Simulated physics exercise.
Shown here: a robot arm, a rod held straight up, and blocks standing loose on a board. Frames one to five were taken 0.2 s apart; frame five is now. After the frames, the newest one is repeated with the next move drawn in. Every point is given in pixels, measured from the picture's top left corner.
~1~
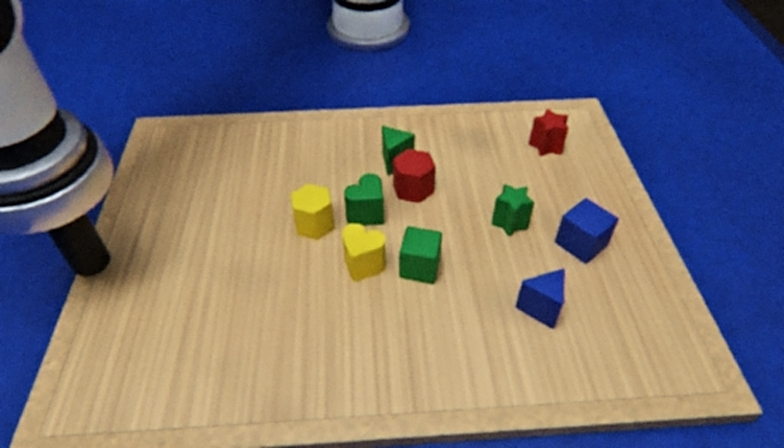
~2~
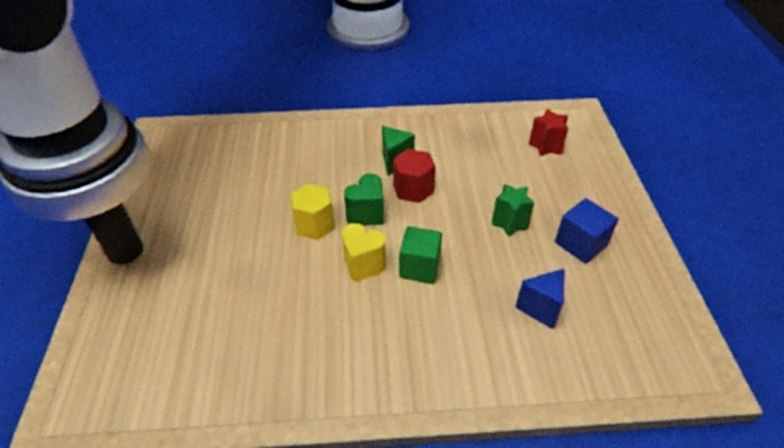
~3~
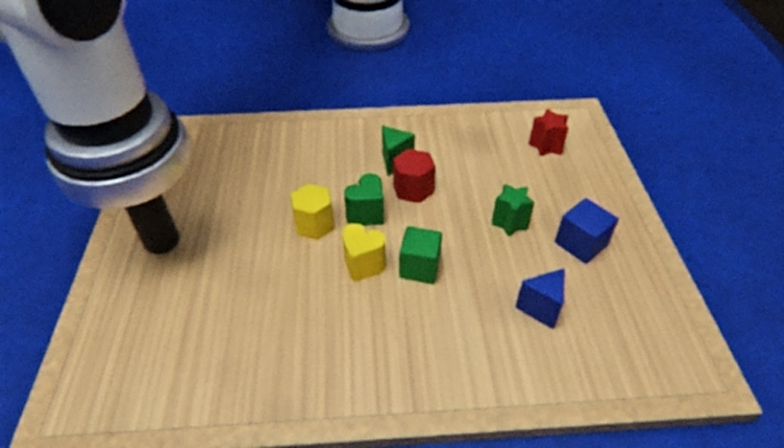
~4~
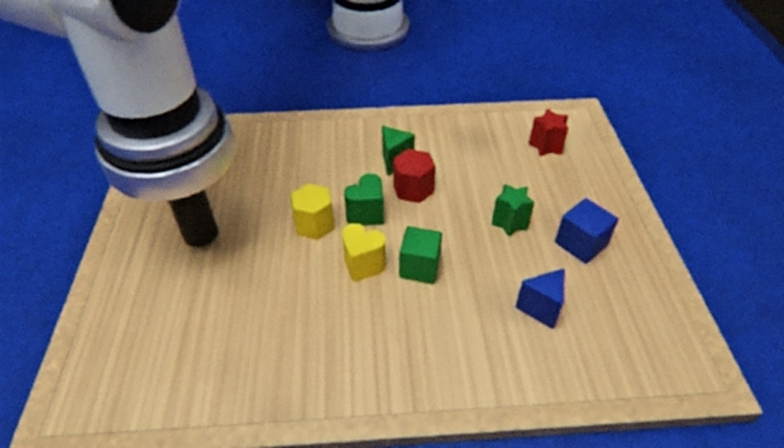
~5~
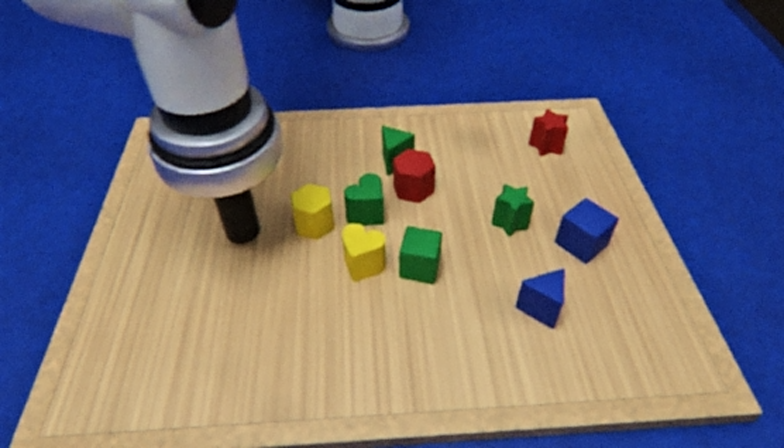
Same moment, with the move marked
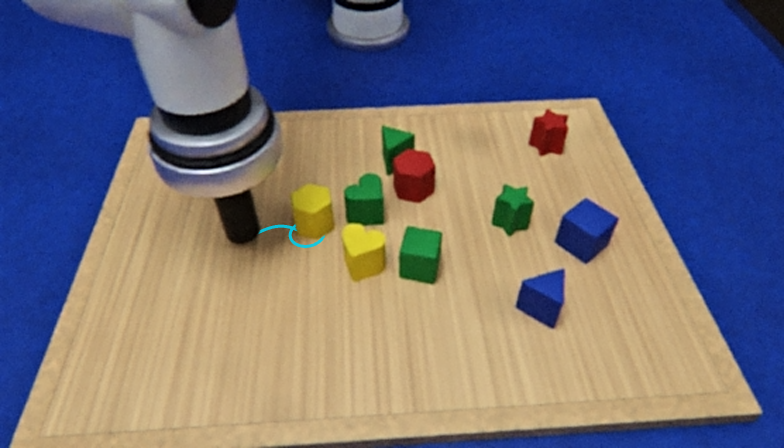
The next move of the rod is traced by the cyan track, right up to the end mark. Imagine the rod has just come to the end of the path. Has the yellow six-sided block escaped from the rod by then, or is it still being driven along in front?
Kept ahead.
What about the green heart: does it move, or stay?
Moved.
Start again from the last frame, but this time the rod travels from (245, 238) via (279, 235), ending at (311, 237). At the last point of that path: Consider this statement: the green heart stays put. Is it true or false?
That is false.
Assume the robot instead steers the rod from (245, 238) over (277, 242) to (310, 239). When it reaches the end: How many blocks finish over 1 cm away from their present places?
There will be one block displaced.
Path on the board, from (245, 238) by way of (266, 229) and (288, 227) to (307, 234).
The first path, step by step. Halfway along, rod (277, 219); nothing pushed yet.
At the end, rod (306, 227); yellow six-sided block (341, 202); yellow heart in place; green heart (378, 185), turned 15° anticlockwise.
